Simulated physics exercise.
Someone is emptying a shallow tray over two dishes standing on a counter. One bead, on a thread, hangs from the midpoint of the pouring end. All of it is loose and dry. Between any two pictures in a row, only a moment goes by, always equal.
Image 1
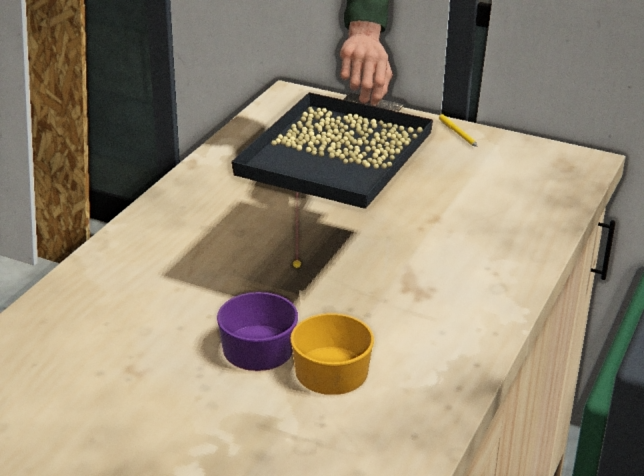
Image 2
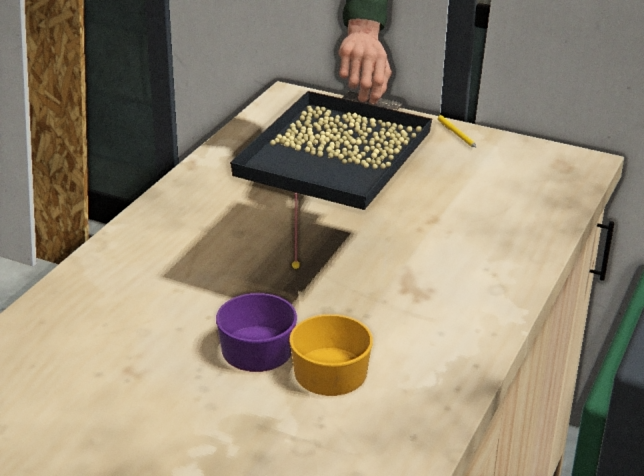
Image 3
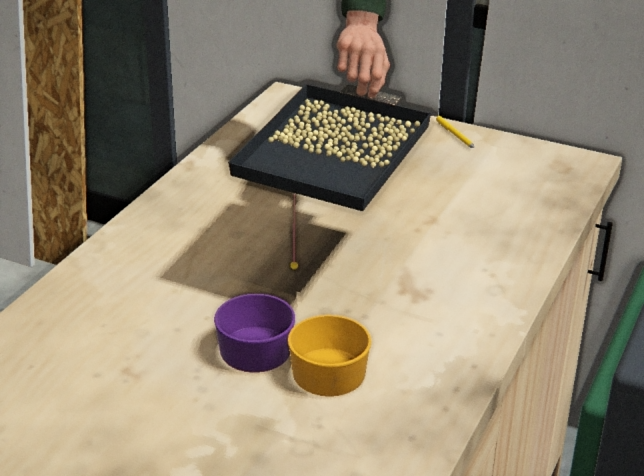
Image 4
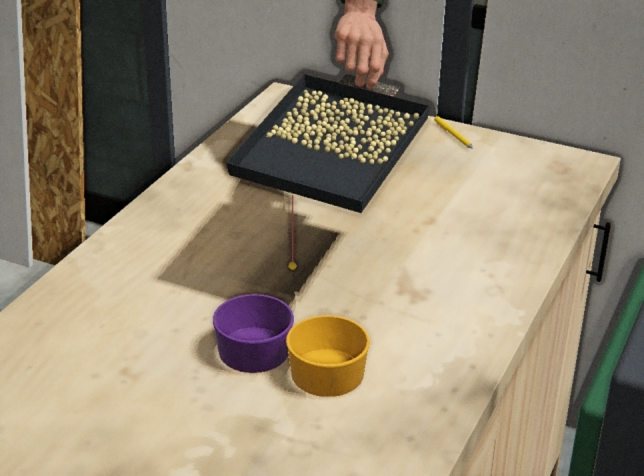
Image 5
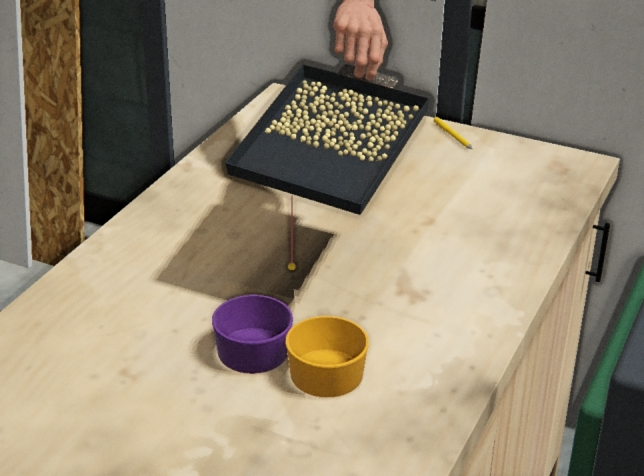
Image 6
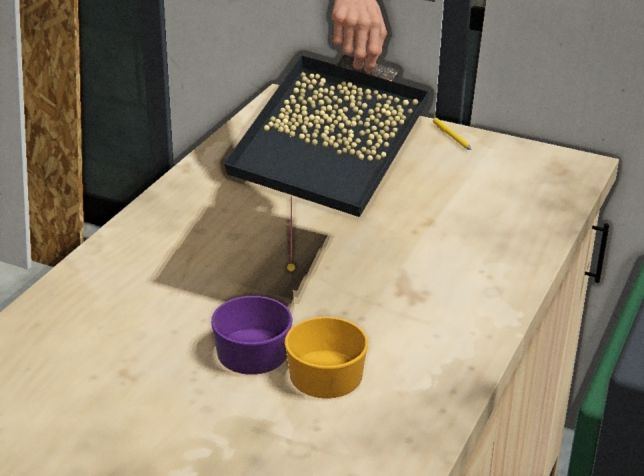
On a wooden counter, a hand gradually tilts a dark tray of beans above two dishes.
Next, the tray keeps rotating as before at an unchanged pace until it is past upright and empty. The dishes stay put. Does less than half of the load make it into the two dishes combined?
Yes - less than half does.
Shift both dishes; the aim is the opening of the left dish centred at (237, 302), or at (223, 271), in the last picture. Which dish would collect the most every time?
The first time it is the dish to the right, and the second time it is the dish to the right.
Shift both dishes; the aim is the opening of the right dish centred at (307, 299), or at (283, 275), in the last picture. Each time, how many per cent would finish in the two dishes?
You'd end up with around 60 per cent and then around 10 per cent.
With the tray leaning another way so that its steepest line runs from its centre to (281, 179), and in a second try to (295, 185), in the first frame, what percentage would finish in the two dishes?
Shares: About 0 in a hundred, then about 10 in a hundred.
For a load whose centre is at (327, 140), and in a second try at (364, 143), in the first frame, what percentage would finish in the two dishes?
Try 1: 20 %; try 2: 10 %.
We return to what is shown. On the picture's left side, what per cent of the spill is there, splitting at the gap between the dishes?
Near 10 in a hundred.
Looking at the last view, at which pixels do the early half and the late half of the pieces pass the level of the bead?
I'd say around (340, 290) at first, then around (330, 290).
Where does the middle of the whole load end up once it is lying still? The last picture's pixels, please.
Centre at rest, last view: Approx. (329, 336).
Shortly afterwards, tray tipped steeply; all but a few on the tray; only a few in the right dish; only a few in the left dish; a little in the air.
Next, tray tipped right over; the bulk on the tray; only a few in the right dish; only a few in the left dish; a little outside both; a little in the air.
Some moments later, tray tipped past a quarter turn; a little in the right dish; a little in the left dish; the bulk outside both.
In the end, tray tipped past a quarter turn; a little in the right dish; a little in the left dish; the bulk outside both.
